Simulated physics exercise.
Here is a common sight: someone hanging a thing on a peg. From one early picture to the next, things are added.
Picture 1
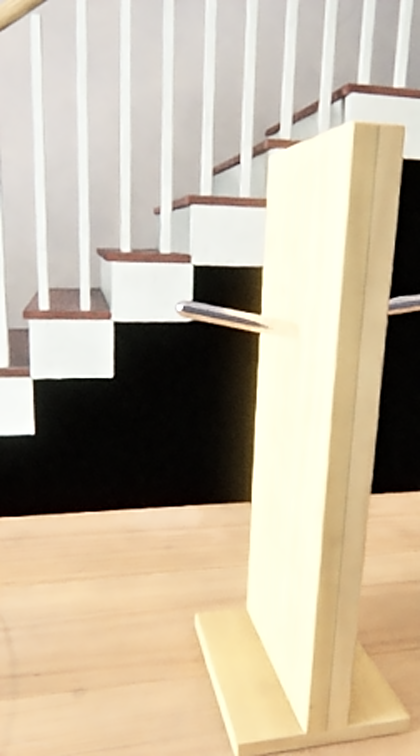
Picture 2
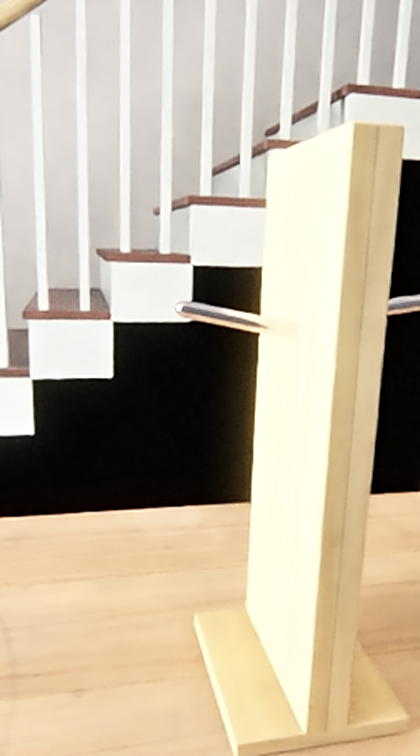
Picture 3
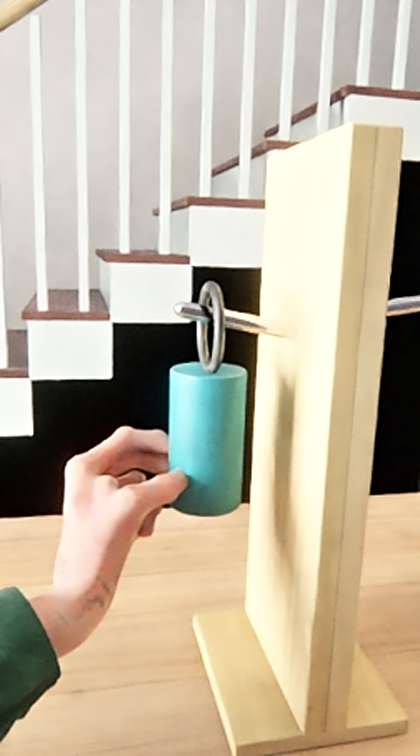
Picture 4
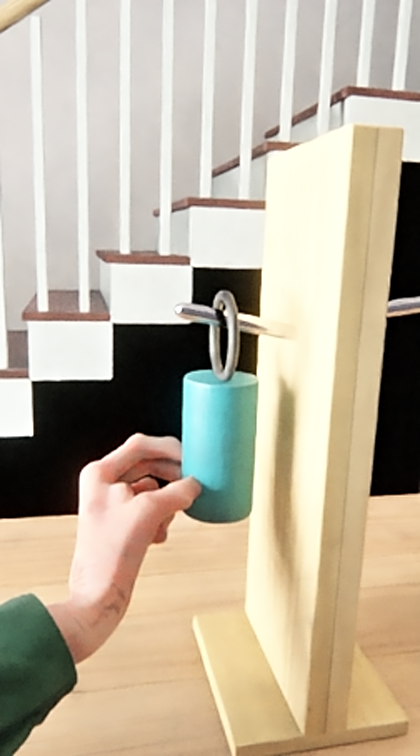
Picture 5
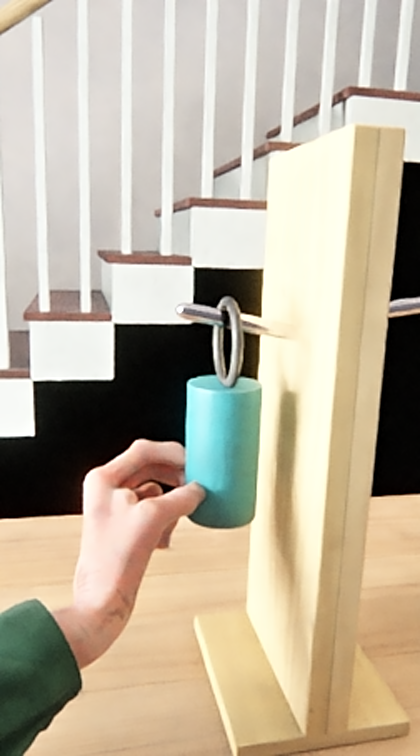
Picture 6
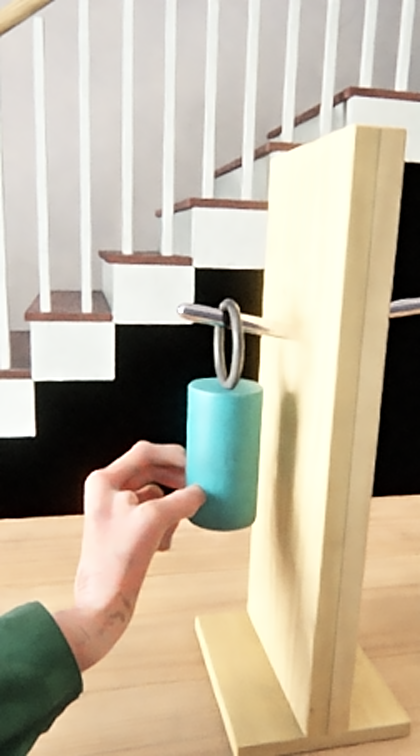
A turquoise cylinder with a metal ring on top was brought in by a hand in a green sleeve, which slid the ring rightward along a wooden stand's metal peg, lowered it slightly and kept holding on.
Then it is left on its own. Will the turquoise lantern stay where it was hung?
It ends up still up.
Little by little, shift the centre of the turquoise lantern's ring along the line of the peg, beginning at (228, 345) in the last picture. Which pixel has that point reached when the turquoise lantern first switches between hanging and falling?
(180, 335).
Then, 0.28 s on from there, turquoise lantern at rest near (224, 414).
In the end, the turquoise lantern remains hooked, near (224, 414).
